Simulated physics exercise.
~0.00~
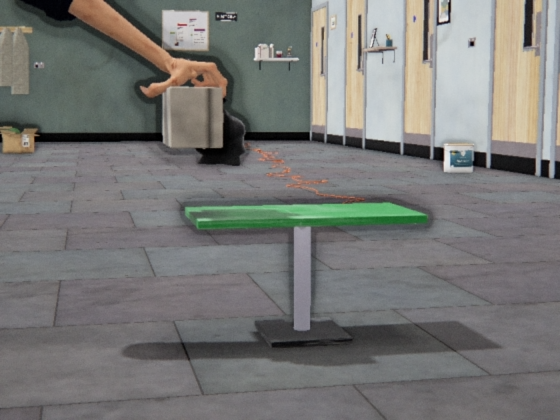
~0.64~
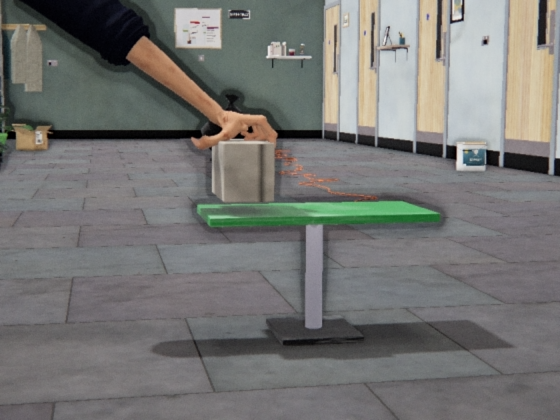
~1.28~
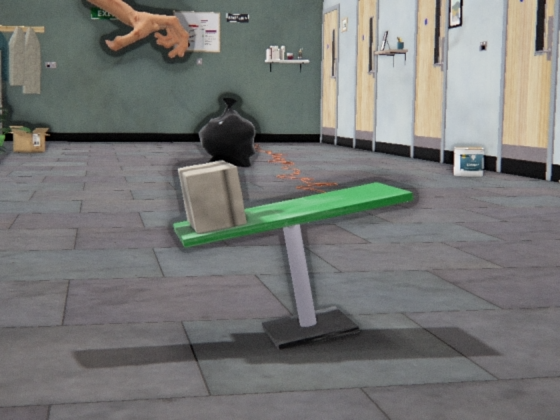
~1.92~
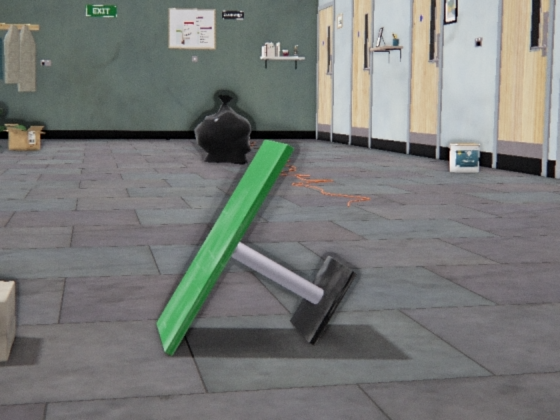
The video shows a hand lowering a pale gray block onto the left end of a small green table with a single central leg. Once the hand lets go and withdraws, the table tips steeply to the left and the block ends up on the floor.
